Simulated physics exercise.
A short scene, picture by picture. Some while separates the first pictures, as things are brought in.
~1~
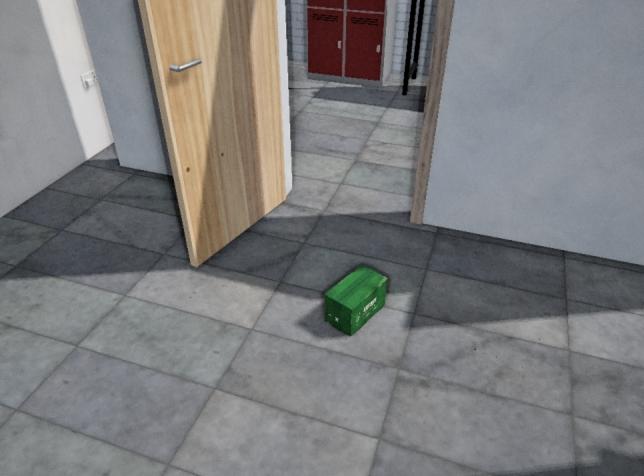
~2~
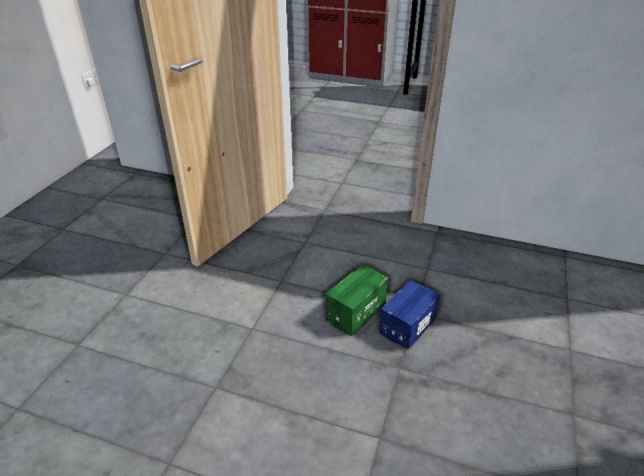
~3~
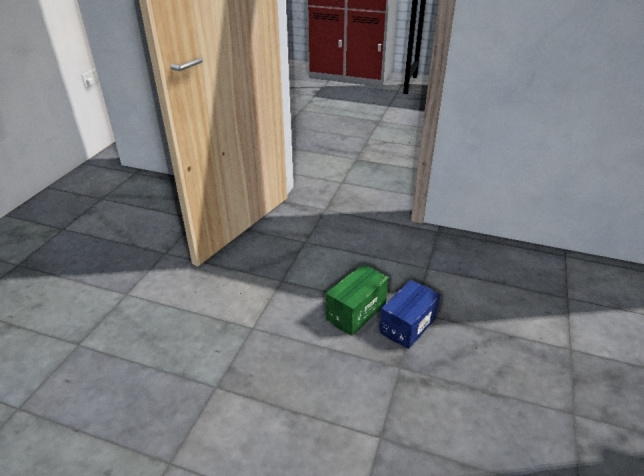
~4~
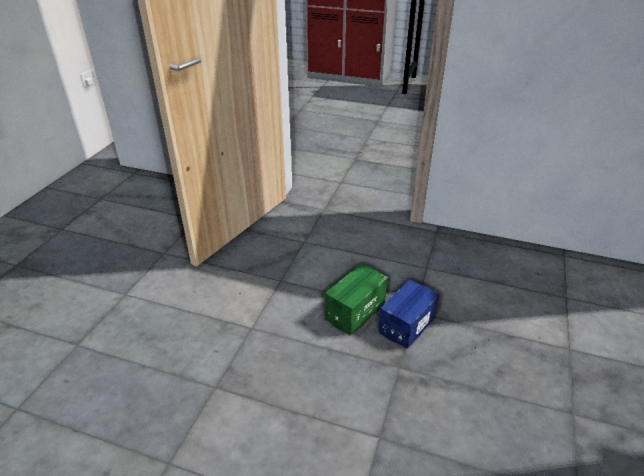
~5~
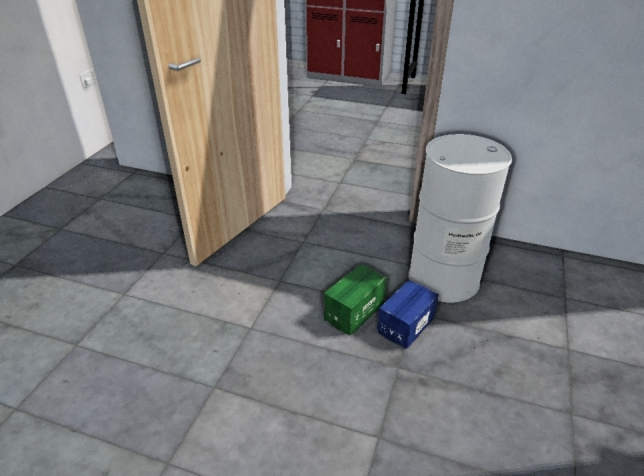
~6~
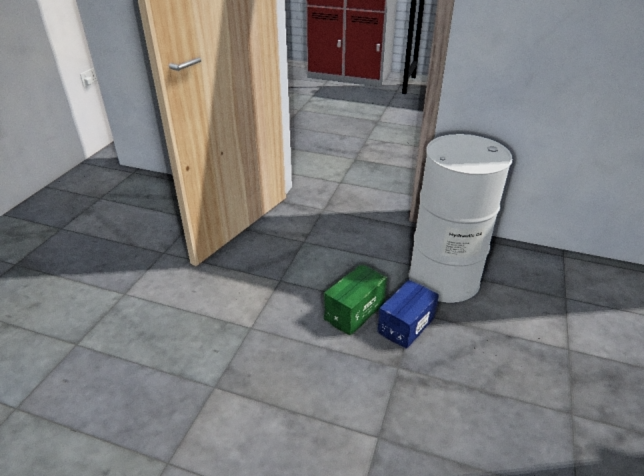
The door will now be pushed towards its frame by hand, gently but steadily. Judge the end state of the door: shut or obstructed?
The door finds its frame.
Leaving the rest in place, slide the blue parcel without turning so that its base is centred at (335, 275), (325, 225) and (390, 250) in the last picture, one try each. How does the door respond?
Try 1 - swings fully home; try 2 - swings fully home; try 3 - swings fully home.
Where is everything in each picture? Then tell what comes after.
Door wide open and still, in the first frame.
Door wide open and still; blue parcel (409, 314); green parcel (357, 300), in the second frame.
Door wide open and still; blue parcel (410, 314); green parcel (357, 299), in the third frame.
Door wide open and still; blue parcel (409, 313); green parcel (356, 299), in the fourth frame.
Door wide open and still; blue parcel (408, 314); green parcel (355, 299), in the fifth frame.
Door wide open and still; white drum (455, 221); blue parcel (408, 314), in the sixth frame.
Then, 0.80 s past the last view, open by 82°.
Then, 1.50 s past the last view, open by 49°.
Then, 2.10 s past the last view, open by 19°.
Finally, open by 0°; all 3 still in place. Final places as the last picture's camera would see them, white drum near (455, 221).
